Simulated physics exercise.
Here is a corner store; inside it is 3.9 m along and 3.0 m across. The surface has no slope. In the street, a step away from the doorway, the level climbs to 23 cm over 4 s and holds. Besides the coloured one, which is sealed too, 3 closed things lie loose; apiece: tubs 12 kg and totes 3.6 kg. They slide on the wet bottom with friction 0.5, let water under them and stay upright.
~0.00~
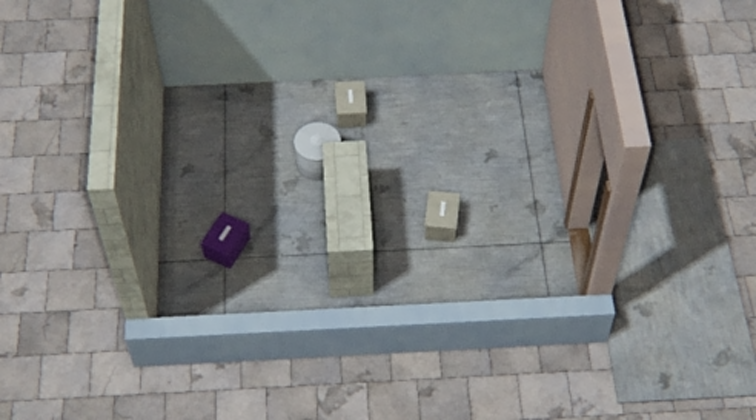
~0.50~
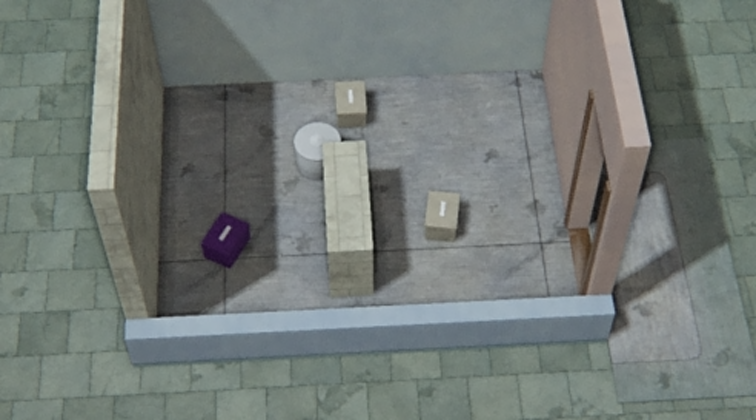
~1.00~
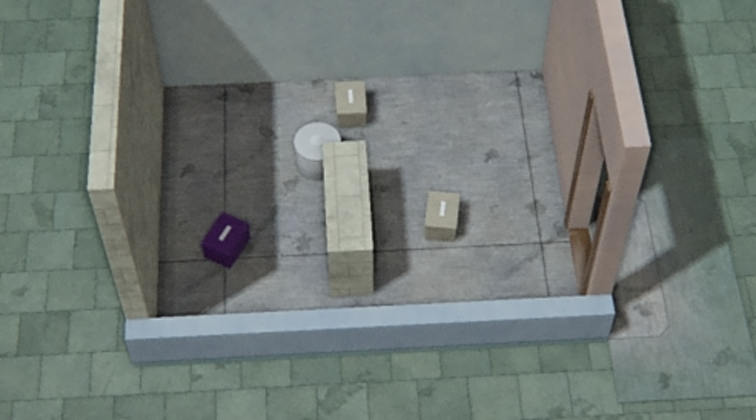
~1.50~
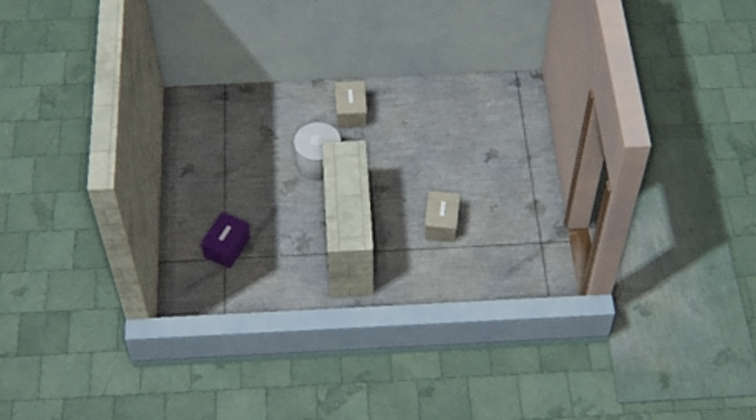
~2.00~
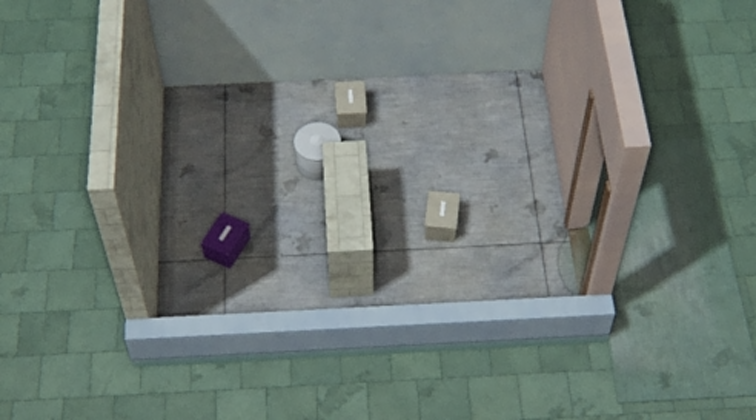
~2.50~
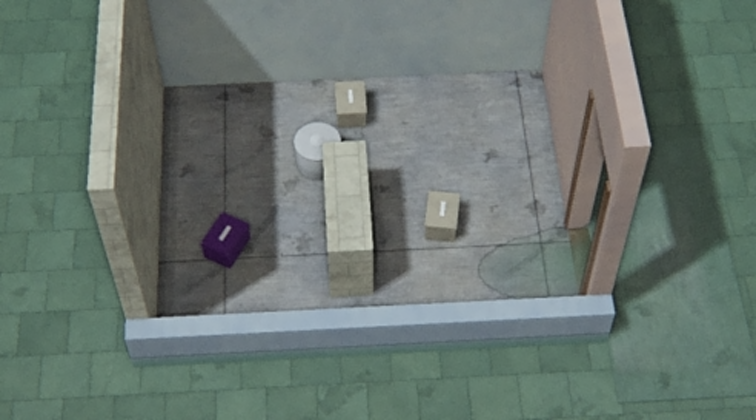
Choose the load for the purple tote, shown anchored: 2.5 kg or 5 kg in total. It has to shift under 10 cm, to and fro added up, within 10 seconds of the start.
I expect that neither load is enough.
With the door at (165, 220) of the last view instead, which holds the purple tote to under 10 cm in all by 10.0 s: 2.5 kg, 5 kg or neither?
Then neither load is enough.
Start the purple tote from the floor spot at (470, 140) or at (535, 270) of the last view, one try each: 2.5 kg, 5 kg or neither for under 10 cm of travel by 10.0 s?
In turn: Neither is enough; neither is enough.
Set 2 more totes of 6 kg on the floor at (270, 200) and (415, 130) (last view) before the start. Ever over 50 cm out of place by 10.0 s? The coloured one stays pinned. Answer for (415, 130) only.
It is past it.
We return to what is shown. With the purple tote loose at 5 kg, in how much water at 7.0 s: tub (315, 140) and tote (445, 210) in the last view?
About 2 and 10 cm.
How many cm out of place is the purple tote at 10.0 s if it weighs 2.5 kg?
About 200 cm.
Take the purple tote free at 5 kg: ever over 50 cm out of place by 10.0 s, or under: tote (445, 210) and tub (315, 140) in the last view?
In turn: Past it, less.
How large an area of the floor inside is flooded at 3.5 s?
About 2.5 m2.
After 3.5 s the purple tote would be 0 cm from its start with 2.5 kg and 0 cm from its start with 5 kg; 0 cm of water round it then.
After 4.5 s the purple tote would be 0 cm from its start with 2.5 kg and 0 cm from its start with 5 kg; 0 cm of water round it then.
After 7.0 s the purple tote would be 64 cm from its start with 2.5 kg and 15 cm from its start with 5 kg; 4 cm of water round it then.
After 10.0 s the purple tote would be 176 cm from its start with 2.5 kg and 67 cm from its start with 5 kg; 6 cm of water round it then.
